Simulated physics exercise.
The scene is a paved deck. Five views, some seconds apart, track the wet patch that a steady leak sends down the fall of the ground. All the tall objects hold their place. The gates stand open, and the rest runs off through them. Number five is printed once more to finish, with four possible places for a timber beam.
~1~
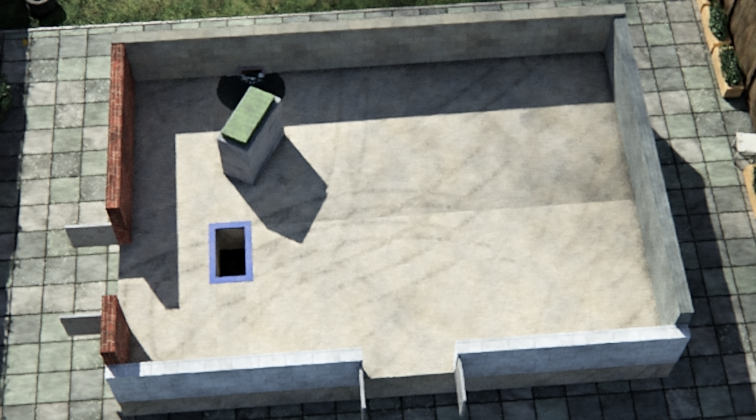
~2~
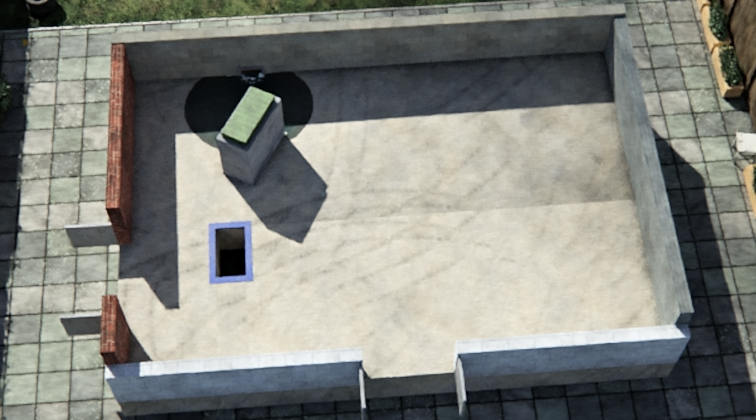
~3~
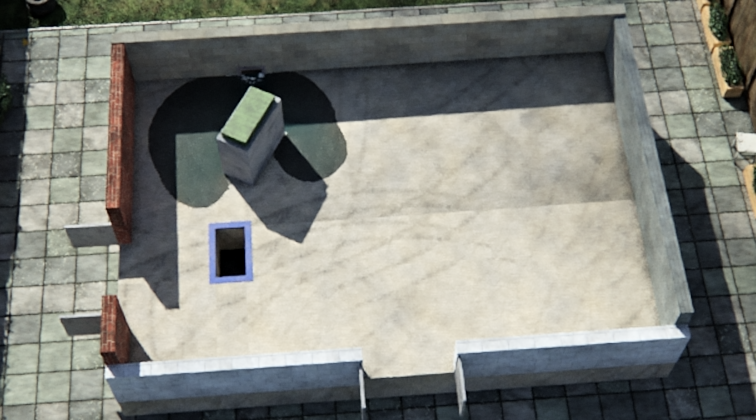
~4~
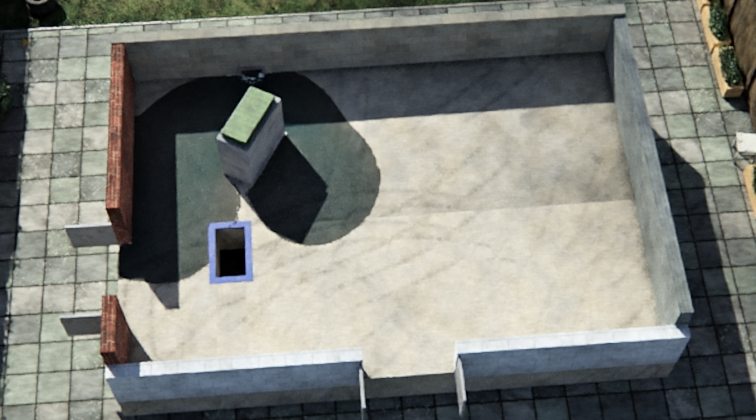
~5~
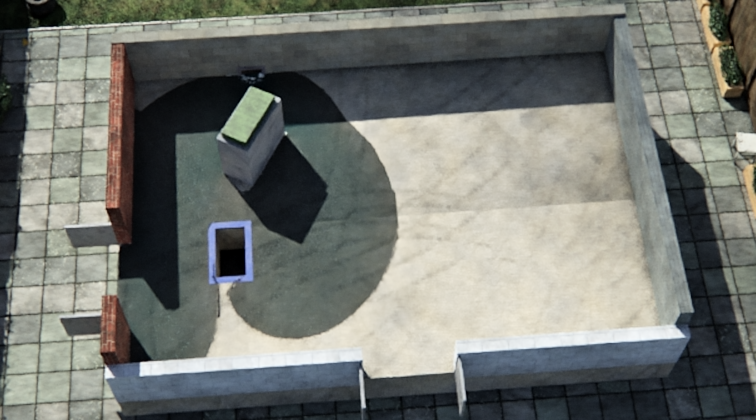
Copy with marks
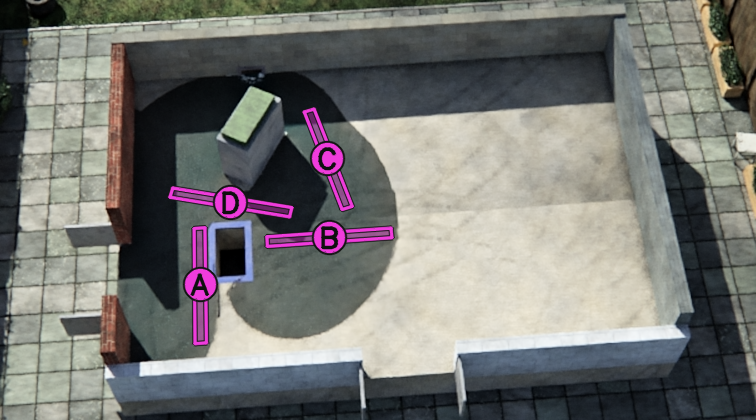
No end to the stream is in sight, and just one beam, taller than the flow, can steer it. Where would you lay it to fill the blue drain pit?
Best: B.
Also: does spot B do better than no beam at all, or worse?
Better.
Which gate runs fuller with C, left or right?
More leaves on the left.
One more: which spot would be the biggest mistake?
D.
In magenta, A from (200, 343) to (199, 228); B from (267, 241) to (391, 232); C from (309, 110) to (347, 207); D from (171, 192) to (290, 212).
For spot A, about 18 % of the stream goes into the blue drain pit, about 81 % out by the gates.
For spot B, about 34 % of the stream goes into the blue drain pit, about 59 % out by the gates.
For spot C, about 20 % of the stream goes into the blue drain pit, about 78 % out by the gates.
For spot D, about 10 % of the stream goes into the blue drain pit, about 88 % out by the gates.
